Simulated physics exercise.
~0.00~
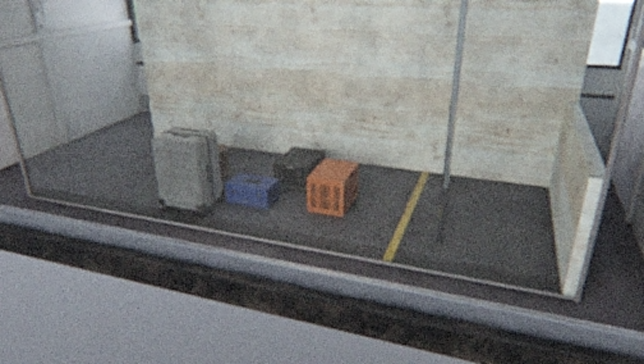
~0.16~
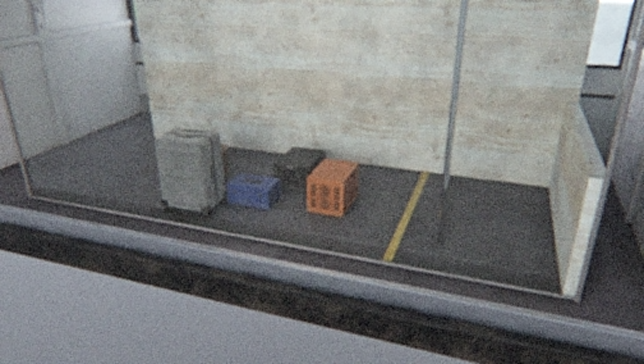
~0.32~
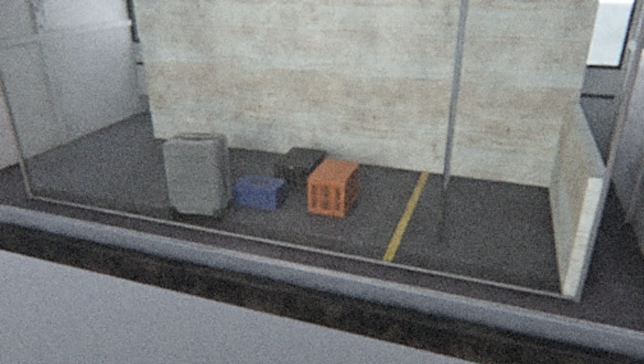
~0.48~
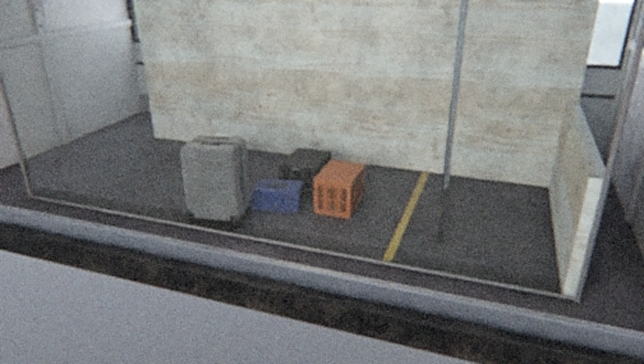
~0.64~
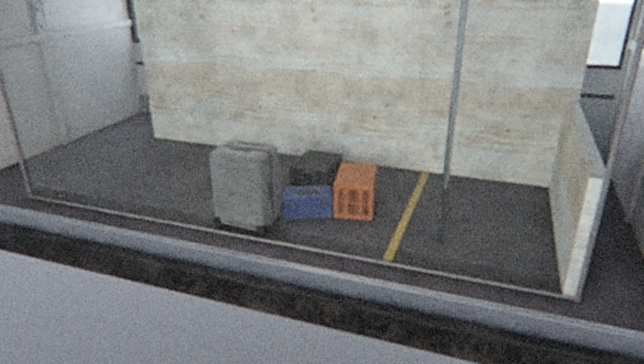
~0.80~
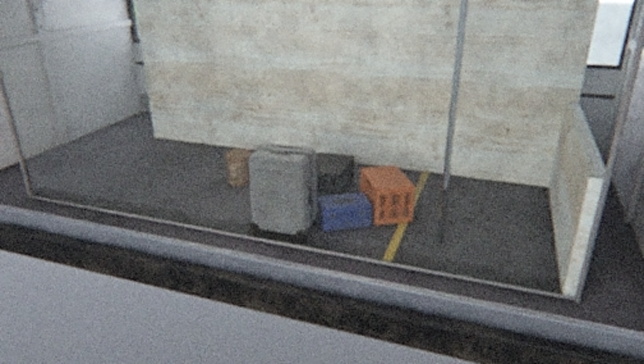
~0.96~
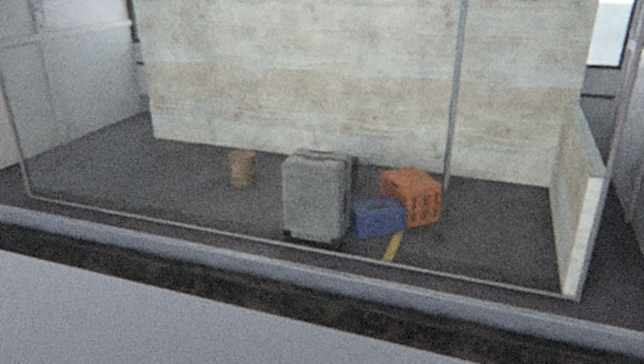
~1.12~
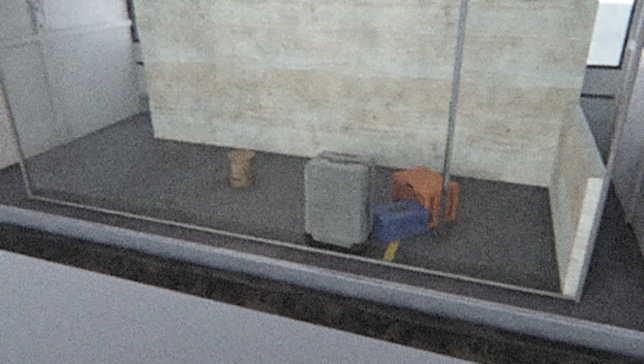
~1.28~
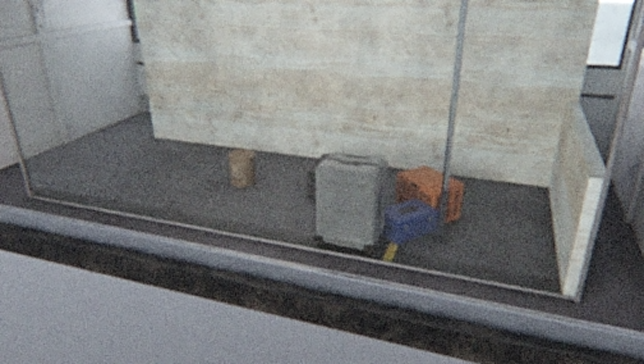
A grey wheeled suitcase slid right across the dark floor along with a blue toolbox, an orange crate and a black crate, uncovering a small brown bucket left behind, and the toolbox and orange crate ended up past the yellow line.
